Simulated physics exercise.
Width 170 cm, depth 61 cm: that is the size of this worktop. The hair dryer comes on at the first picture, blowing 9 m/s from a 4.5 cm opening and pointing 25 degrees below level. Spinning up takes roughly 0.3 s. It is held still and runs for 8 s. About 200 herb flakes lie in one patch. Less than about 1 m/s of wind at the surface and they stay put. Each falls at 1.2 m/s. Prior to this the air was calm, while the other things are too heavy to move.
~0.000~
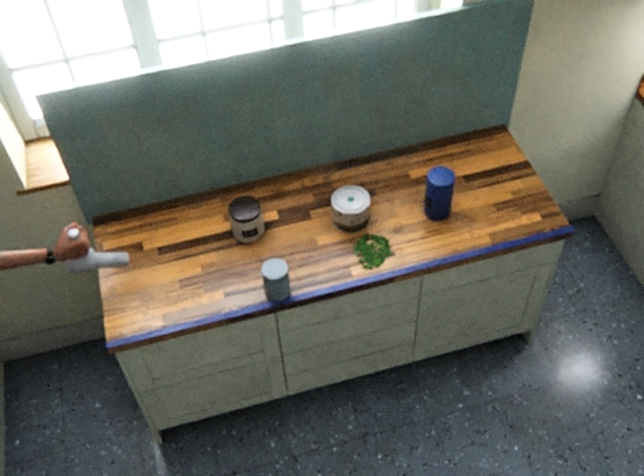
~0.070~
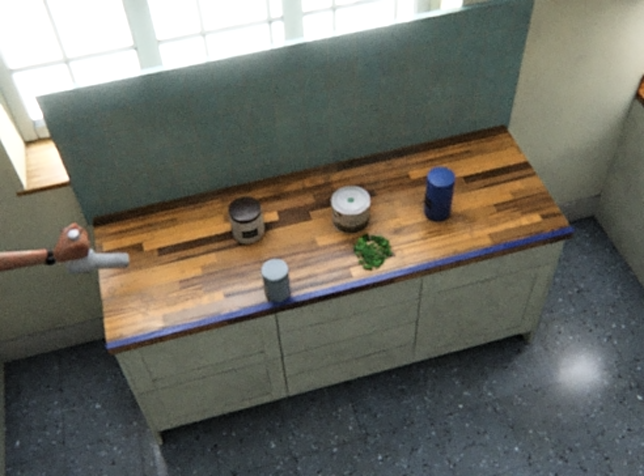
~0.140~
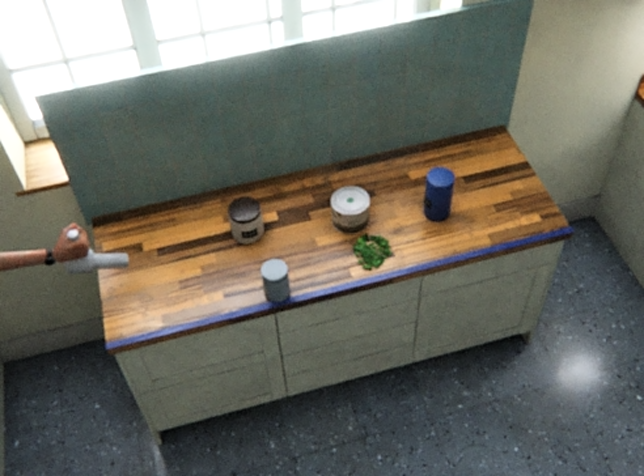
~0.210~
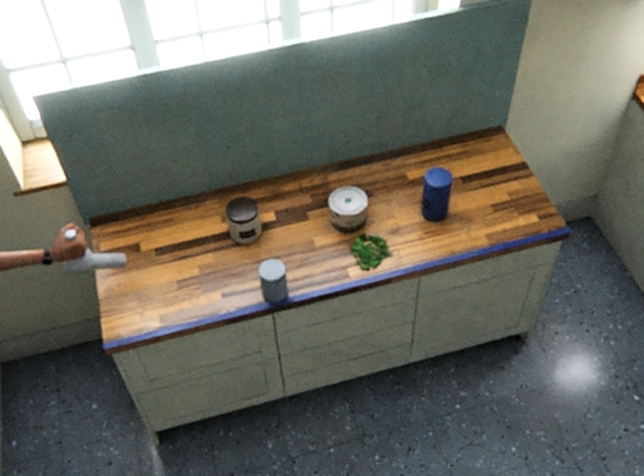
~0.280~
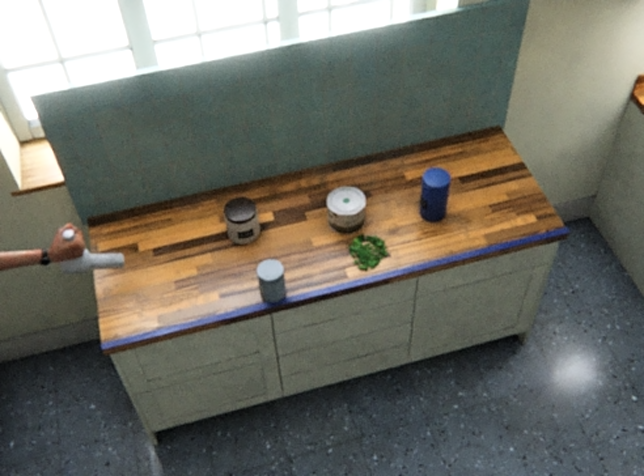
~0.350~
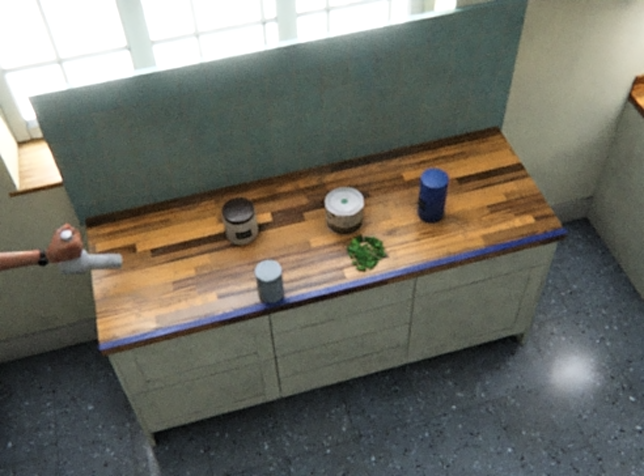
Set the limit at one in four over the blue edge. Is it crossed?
Yes, more than that.
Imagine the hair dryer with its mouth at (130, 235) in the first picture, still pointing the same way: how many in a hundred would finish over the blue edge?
In that case roughly 0 percent.
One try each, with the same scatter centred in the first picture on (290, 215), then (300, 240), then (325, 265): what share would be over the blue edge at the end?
Roughly 0 %, then 20 %, then 70 %.
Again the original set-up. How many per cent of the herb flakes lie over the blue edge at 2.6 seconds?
The share is about 50 percent.
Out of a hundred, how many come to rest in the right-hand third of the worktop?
Roughly 5 in a hundred.
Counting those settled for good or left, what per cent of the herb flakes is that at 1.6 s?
My guess would be around 20 %.
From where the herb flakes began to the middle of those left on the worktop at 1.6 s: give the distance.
Roughly 60 cm.
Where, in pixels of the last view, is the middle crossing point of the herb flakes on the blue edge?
At about (492, 252).
After 1.6 s, 80 % are on the move or not yet settled, 26 % are over the blue edge; the middle of those still in play is near (530, 230).
After 2.6 s, 36 % are on the move or not yet settled, 50 % are over the blue edge; the middle of those still in play is near (545, 225).
After 4.4 s, 13 % are on the move or not yet settled, 54 % are over the blue edge.
After 8.0 s, at the end, 55 % are over the blue edge.
